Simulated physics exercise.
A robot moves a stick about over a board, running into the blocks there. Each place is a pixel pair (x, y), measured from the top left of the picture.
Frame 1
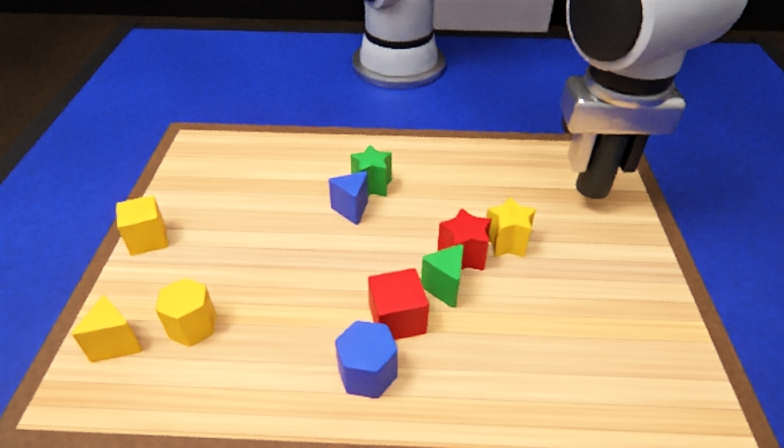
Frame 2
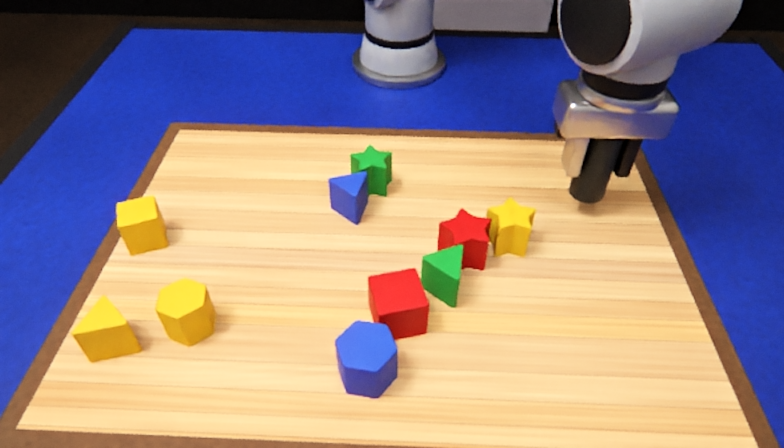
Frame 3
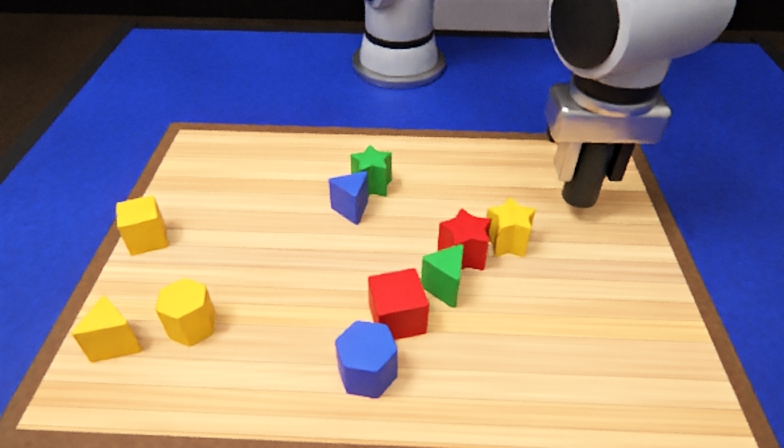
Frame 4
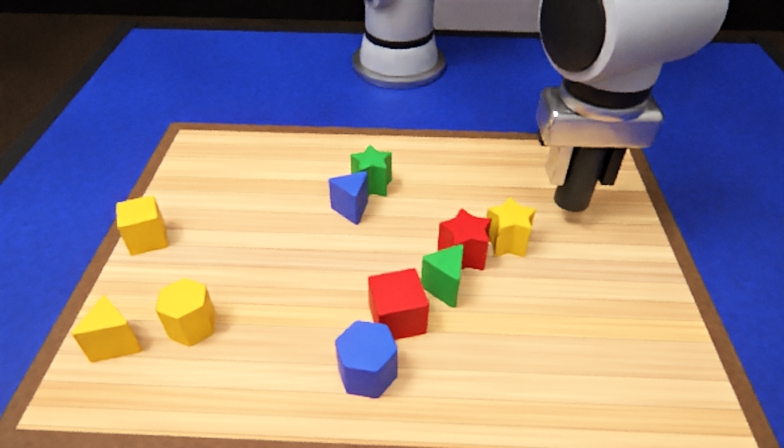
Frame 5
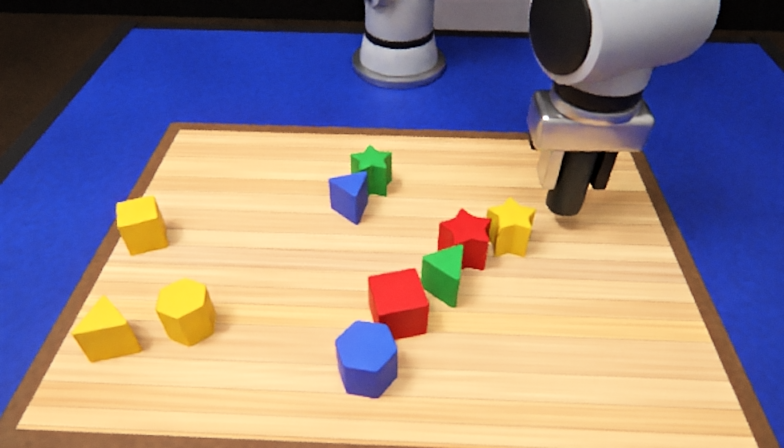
A robot arm moves its black stick slightly left over the board of still blocks.
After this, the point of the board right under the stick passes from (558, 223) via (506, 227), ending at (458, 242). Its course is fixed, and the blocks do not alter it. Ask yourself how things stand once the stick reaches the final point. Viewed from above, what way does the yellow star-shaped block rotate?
Short answer: Counterclockwise.
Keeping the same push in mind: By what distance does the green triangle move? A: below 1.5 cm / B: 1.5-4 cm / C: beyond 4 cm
The answer is B.
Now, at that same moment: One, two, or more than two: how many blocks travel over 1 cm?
The answer is three or more blocks.
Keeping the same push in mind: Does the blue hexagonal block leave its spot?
Short answer: No.
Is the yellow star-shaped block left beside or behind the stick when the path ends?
Answer: Yes.
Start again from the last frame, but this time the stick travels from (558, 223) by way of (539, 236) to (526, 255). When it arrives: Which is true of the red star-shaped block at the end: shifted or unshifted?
At the moment the path ends, the red star-shaped block no longer stands where it did.
What follows on the original path. One third of the way, stick (526, 207); nothing pushed yet.
Two thirds of the way, stick (492, 213); green triangle (440, 266); red star-shaped block (456, 236), turned 35° clockwise; yellow star-shaped block (497, 226), turned 35° anticlockwise.
At the end, stick (460, 225); blue hexagonal block in place; red four-sided block (392, 292), turned 15° anticlockwise; green triangle (428, 275), turned 20° clockwise; red star-shaped block (458, 250), turned 45° clockwise; yellow star-shaped block (491, 232), turned 75° anticlockwise.
